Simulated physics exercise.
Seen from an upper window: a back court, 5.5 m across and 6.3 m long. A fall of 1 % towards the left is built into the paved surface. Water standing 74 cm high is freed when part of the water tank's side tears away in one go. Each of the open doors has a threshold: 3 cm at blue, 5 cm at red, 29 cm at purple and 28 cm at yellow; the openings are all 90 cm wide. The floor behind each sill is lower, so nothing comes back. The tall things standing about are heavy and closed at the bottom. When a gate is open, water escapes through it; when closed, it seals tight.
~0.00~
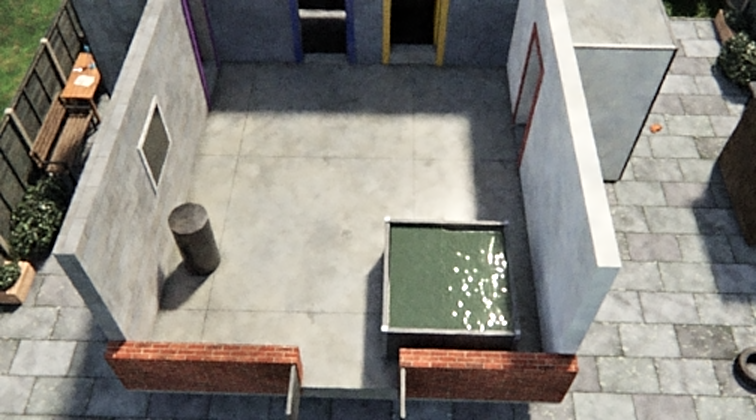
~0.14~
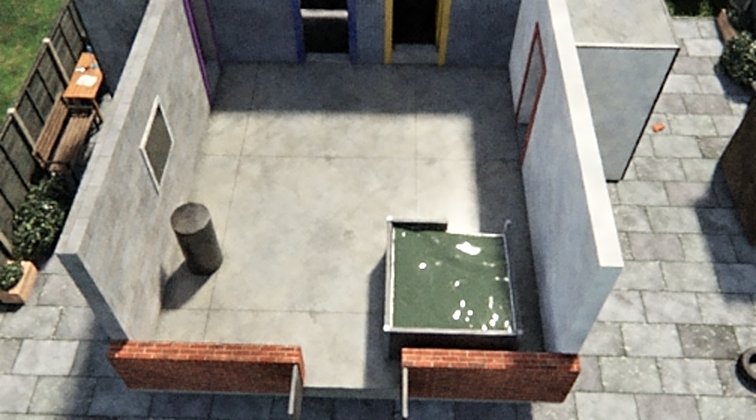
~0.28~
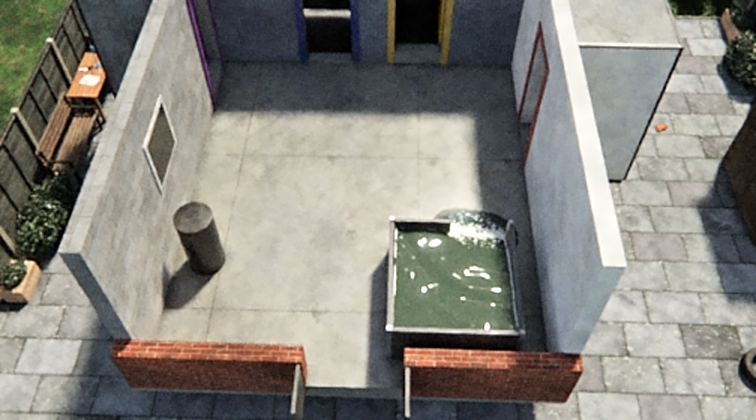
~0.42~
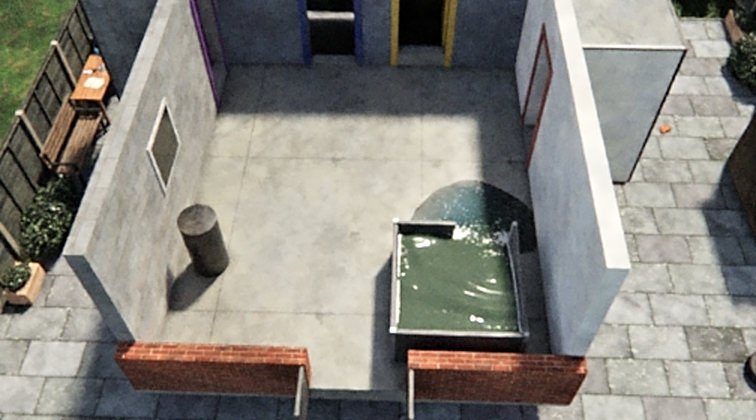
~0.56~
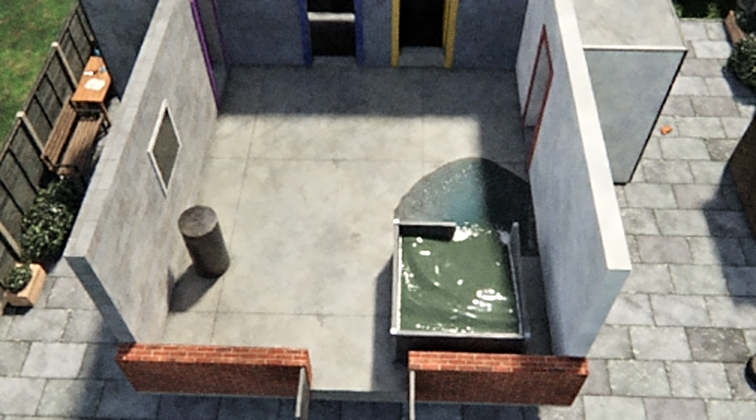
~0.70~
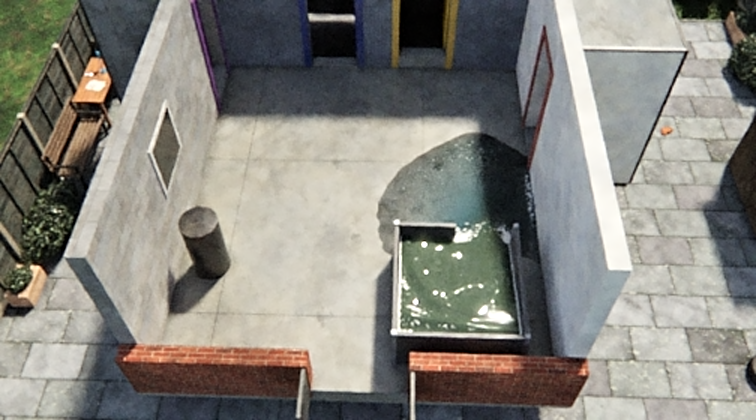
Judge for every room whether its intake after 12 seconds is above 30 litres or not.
The blue door: Intake above; the red door: Intake above; the purple door: Intake not above; the yellow door: Intake not above.
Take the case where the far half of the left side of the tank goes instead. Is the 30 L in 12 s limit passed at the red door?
At the red door the limit is not exceeded.
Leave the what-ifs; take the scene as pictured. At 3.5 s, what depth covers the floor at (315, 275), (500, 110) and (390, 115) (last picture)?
Close to 0, 9 and 4 centimetres.
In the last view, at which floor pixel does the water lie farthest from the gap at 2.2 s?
Point: Roughly (342, 68) in the last view.
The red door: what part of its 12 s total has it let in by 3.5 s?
Roughly 65 percent is in by then.
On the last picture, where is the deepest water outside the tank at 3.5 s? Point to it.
Position: About (474, 75).
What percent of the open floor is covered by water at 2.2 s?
40 %.
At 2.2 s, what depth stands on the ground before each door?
In centimetres, the blue door has 4, the red door 11, the purple door 0 and the yellow door 23.
After 1.4 s water covers 35 % of the floor and is deepest (34 cm) near (487, 247); blue door not reached, red door 13 cm at the sill, 4 L in, purple door not reached, yellow door not reached.
After 2.2 s water covers 40 % of the floor and is deepest (38 cm) near (493, 76); blue door 4 cm at the sill, 0 L in, red door 11 cm at the sill, 21 L in, purple door not reached, yellow door 23 cm at the sill, 0 L in.
After 3.5 s water covers 50 % of the floor and is deepest (23 cm) near (474, 75); blue door 9 cm at the sill, 27 L in, red door 8 cm at the sill, 35 L in, purple door not reached, yellow door 18 cm at the sill, 0 L in.
After 7.0 s water covers 75 % of the floor and is deepest (18 cm) near (234, 92); blue door 6 cm at the sill, 60 L in, red door 7 cm at the sill, 48 L in, purple door 17 cm at the sill, 0 L in, yellow door 10 cm at the sill, 0 L in.
After 12.0 s water covers 100 % of the floor and is deepest (12 cm) near (208, 251); blue door 6 cm at the sill, 83 L in, red door 4 cm at the sill, 55 L in, purple door 10 cm at the sill, 0 L in, yellow door 4 cm at the sill, 0 L in.
